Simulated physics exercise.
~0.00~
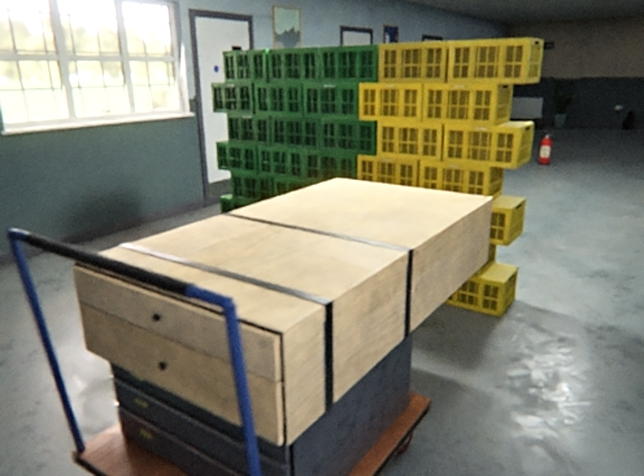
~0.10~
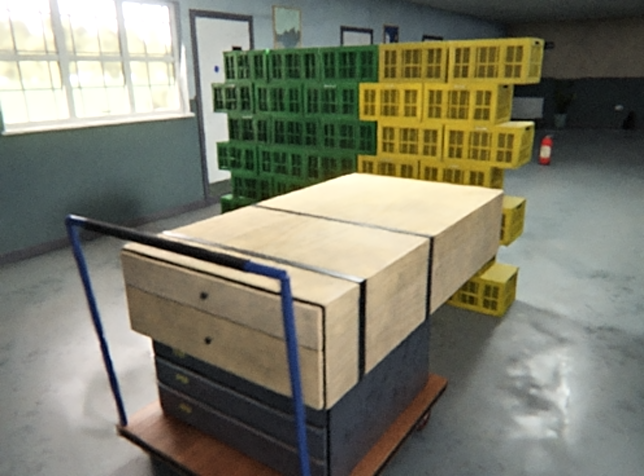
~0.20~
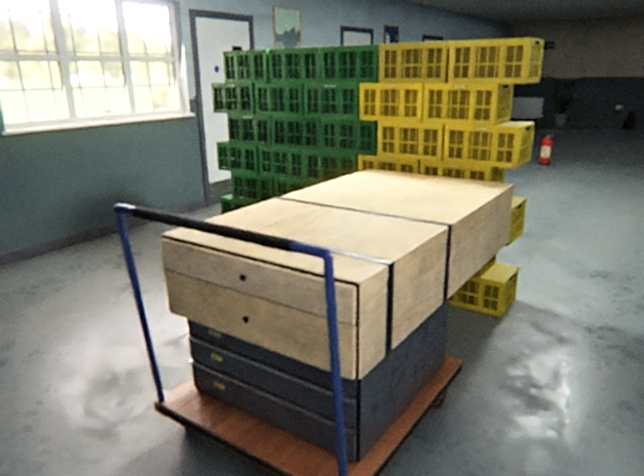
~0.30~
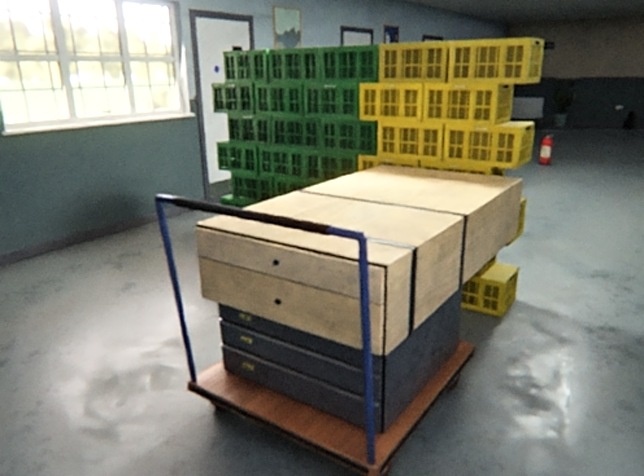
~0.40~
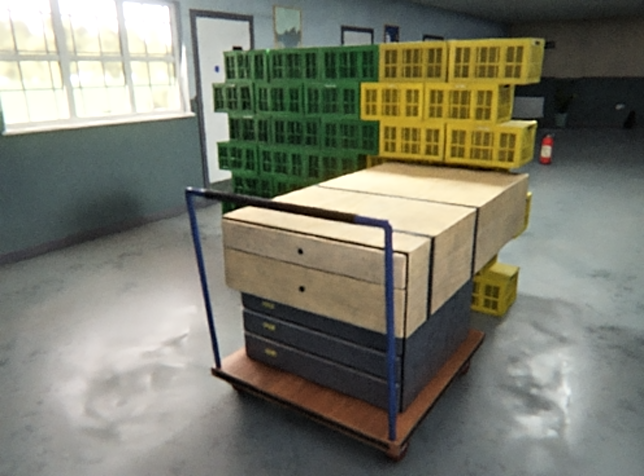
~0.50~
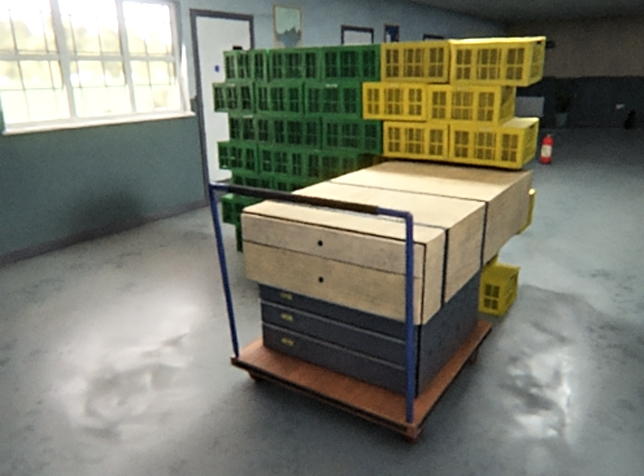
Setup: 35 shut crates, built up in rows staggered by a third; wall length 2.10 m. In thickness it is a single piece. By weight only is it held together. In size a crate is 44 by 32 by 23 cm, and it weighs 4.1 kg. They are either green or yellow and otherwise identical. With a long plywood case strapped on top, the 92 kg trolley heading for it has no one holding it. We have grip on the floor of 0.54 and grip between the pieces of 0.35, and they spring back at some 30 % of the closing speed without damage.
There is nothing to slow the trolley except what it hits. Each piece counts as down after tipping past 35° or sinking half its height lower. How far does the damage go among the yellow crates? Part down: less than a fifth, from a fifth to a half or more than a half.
The total down comes to above one half.
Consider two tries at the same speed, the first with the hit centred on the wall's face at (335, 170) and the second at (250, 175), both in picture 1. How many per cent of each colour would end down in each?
Down by colour - yellow: 80%, then 10%; green: 60%, then 70%.
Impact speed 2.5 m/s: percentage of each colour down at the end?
Down at the end: Yellow 60 per cent, green 0 per cent.
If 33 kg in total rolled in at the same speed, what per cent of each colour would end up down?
Yellow 0, green 0 %.
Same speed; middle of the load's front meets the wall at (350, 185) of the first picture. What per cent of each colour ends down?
For yellow it's 70 per cent, for green 60 per cent.
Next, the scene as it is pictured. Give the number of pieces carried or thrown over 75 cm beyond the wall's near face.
I'd estimate 6 pieces.
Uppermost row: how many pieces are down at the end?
2 from that row.
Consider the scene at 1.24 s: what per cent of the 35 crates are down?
By then, 25 per cent.
After 0.64 s, load 36 cm past the wall's line, still rolling; none of the 14 yellow crates down (0 of 35 in all colours); top yellow crate leaning 15°.
After 0.88 s, load 56 cm past the wall's line, still rolling; 5 of the 14 yellow crates down (5 of 35 in all colours); top yellow crate leaning 17°, 7 cm lower.
After 1.24 s, load 81 cm past the wall's line, still rolling; 9 of the 14 yellow crates down (9 of 35 in all colours); top yellow crate on its side.
After 1.64 s, load 91 cm past the wall's line, still rolling; 11 of the 14 yellow crates down (11 of 35 in all colours); top yellow crate on its side.
At rest (2.9 s), load 91 cm past the wall's line, stopped; 11 of the 14 yellow crates down (11 of 35 in all colours); top yellow crate on its side; top green crate unmoved. That is 79 per cent. As the last picture would show them, middles, top yellow crate near (549, 142), top green crate near (259, 66).
